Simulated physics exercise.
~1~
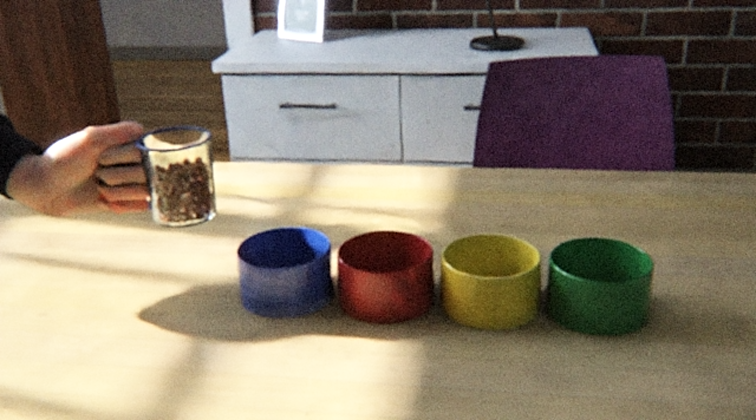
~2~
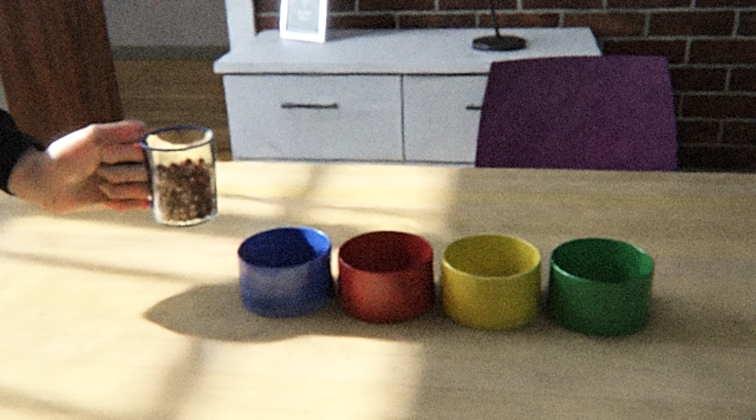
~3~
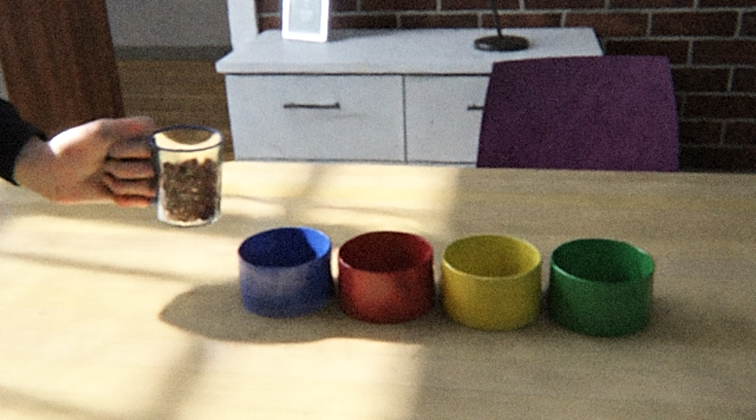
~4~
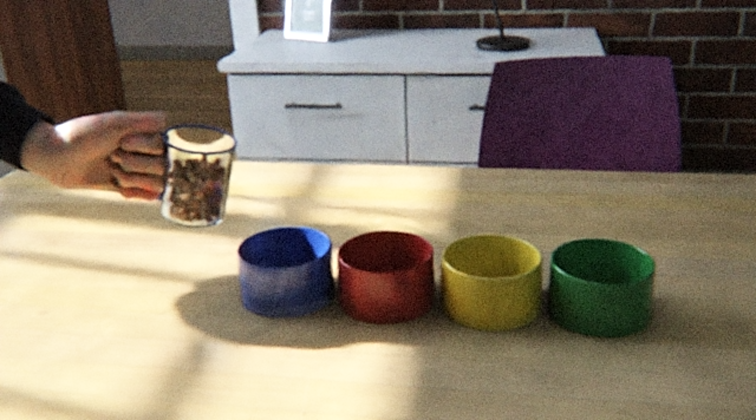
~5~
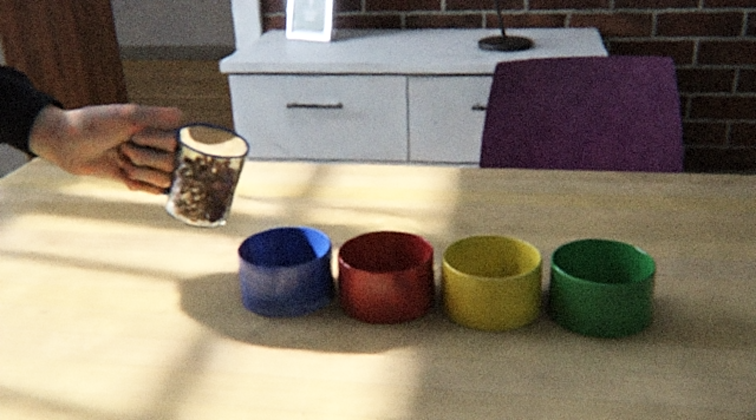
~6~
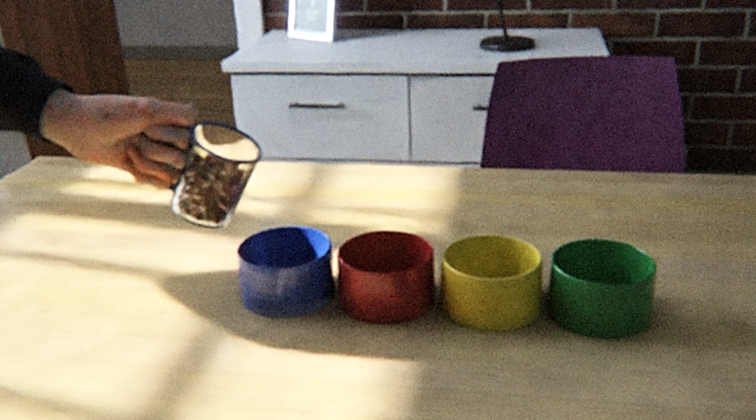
A person's hand at the left holds a clear glass cup by its handle above a sunlit wooden table, seen from slightly above, with a white cabinet, purple chair and brick wall behind. Small brown pieces partly fill the cup, and blue, red, yellow and green dishes stand in a row to its right. The hand moves the cup slightly right, gradually tilting it toward the dishes, while the view stays nearly still.
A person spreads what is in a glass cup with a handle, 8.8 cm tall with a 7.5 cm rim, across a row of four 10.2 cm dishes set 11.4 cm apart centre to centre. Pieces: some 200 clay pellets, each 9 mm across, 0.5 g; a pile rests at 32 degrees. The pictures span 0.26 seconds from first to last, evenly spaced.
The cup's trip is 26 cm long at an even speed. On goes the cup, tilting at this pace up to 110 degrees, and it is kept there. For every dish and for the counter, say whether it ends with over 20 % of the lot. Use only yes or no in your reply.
Red: Yes; blue: No; green: No; yellow: Yes; counter: No.
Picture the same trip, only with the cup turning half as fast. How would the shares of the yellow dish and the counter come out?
Shares - yellow: 100, counter: 0.
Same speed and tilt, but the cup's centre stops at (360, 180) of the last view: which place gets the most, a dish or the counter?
Most of it ends up at red.
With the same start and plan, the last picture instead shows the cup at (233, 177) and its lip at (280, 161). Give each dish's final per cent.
Red: 0 / blue: 0 / green: 0 / yellow: 100.
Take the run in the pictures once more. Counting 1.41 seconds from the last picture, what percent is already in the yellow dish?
I'd say around 40 per cent.
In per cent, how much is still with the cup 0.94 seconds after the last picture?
My estimate is about 40 per cent.
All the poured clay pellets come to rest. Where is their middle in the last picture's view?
Somewhere near (427, 293) in the last picture.
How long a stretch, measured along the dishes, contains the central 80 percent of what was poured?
I'd put it at close to 14 cm.
Then, 0.57 s after the last picture, tilt 101 degrees; cup holds 100 %.
Then, 0.94 s after the last picture, tilt 110 degrees; cup holds 40 %, red 50 %.
Then, 1.41 s after the last picture, tilt 110 degrees; cup holds 0 %, red 50 %, yellow 40 %.
In the end, red 50 %, blue 0 %, green 0 %, yellow 40 %, counter 10 %.
